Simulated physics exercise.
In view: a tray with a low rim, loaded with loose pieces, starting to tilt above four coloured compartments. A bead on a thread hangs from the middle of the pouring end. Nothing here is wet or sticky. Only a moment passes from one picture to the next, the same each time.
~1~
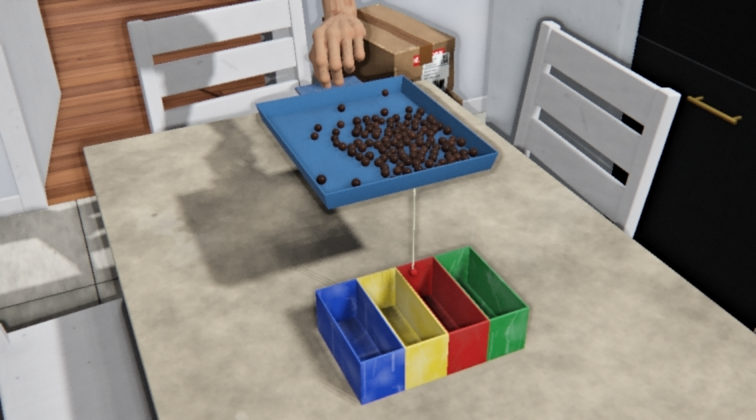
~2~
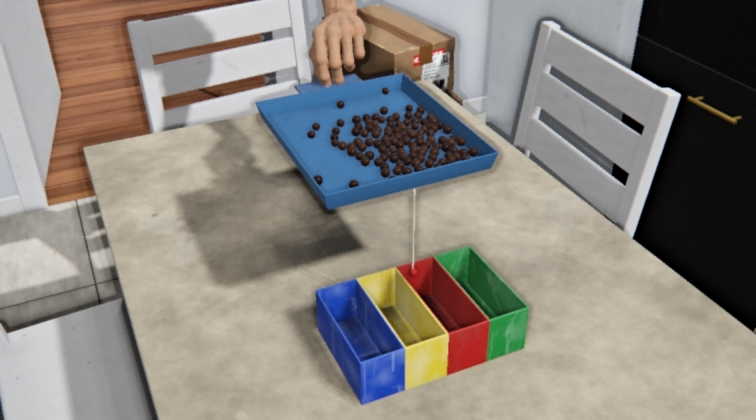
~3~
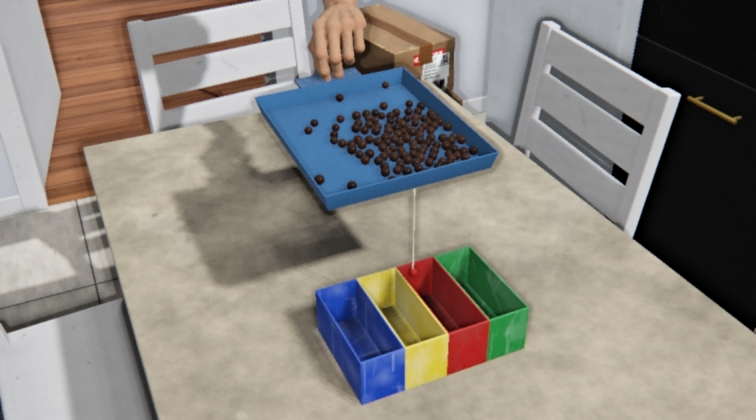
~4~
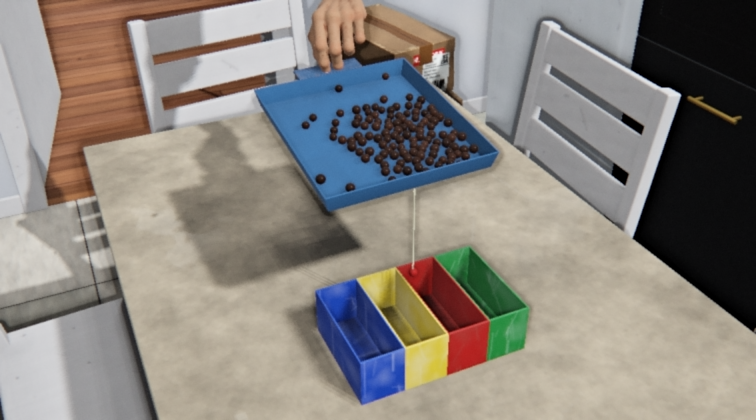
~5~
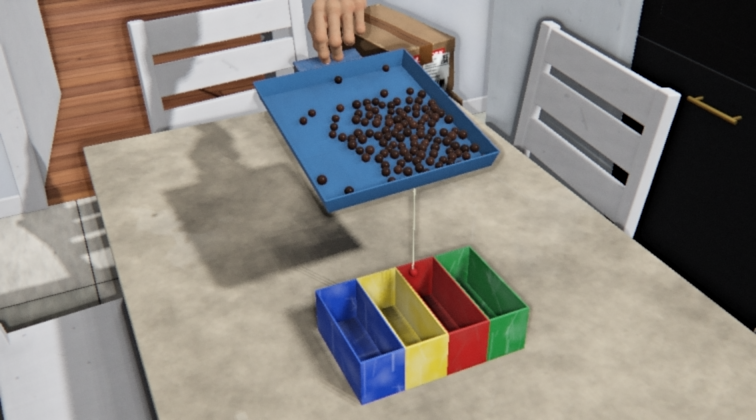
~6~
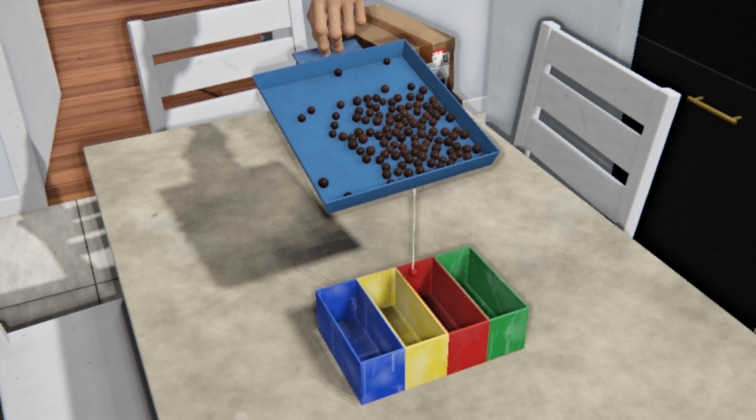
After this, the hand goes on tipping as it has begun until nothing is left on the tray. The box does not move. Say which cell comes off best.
The blue cell gets the most.
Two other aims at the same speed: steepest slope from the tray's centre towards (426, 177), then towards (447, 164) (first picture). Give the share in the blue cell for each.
First some 0, then 0 per cent.
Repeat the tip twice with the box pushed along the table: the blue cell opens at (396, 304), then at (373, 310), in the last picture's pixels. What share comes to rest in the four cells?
About 30 and 50 per cent.
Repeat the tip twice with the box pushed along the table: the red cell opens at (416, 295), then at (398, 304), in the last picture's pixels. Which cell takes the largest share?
In turn: The cell in blue; the yellow one.
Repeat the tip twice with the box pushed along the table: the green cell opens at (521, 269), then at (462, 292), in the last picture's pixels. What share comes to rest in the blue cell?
First some 20, then 40 per cent.
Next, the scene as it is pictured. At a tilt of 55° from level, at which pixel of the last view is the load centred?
Near (405, 162).
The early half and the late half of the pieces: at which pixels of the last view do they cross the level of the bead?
Around (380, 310) and then (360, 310).
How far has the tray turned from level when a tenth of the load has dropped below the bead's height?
Near 75 degrees.
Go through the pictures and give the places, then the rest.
In the first frame, corners of the pouring end at (328, 191) and (492, 152), level; middle of the load at (406, 142), chocolate balls; bead on its thread at (413, 272); blue cell at (383, 373); yellow cell at (426, 358); red cell at (468, 344); green cell at (508, 331).
In the second frame, corners of the pouring end at (328, 192) and (492, 151), level; middle of the load at (406, 141).
In the third frame, corners of the pouring end at (328, 193) and (492, 151), tipped barely, lowest at the left corner; middle of the load at (407, 138).
In the fourth frame, corners of the pouring end at (328, 195) and (493, 151), tipped a little, lowest at the left corner; middle of the load at (407, 135), a stray few on the move.
In the fifth frame, corners of the pouring end at (328, 197) and (493, 150), tipped a little, lowest at the left corner; middle of the load at (407, 133), a small part on the move.
In the sixth frame, corners of the pouring end at (329, 198) and (494, 150), tipped a little, lowest at the left corner; middle of the load at (408, 132), nearly all on the move; blue cell at (383, 373); yellow cell at (426, 358); red cell at (468, 344); green cell at (508, 331).
Soon, tray tipped steeply; all on the tray.
A while on, tray tipped right over; a small part on the tray; about a quarter in the blue cell; about a quarter in the yellow cell; a small part in the red cell; a stray few in the green cell; about a third falling or outside the box.
Towards the end, tray tipped past a quarter turn; about a third in the blue cell; about a quarter in the yellow cell; a small part in the red cell; a stray few in the green cell; about a quarter falling or outside the box.
Finally, tray tipped past a quarter turn; about a third in the blue cell; about a quarter in the yellow cell; a small part in the red cell; a stray few in the green cell; about a quarter outside the box.
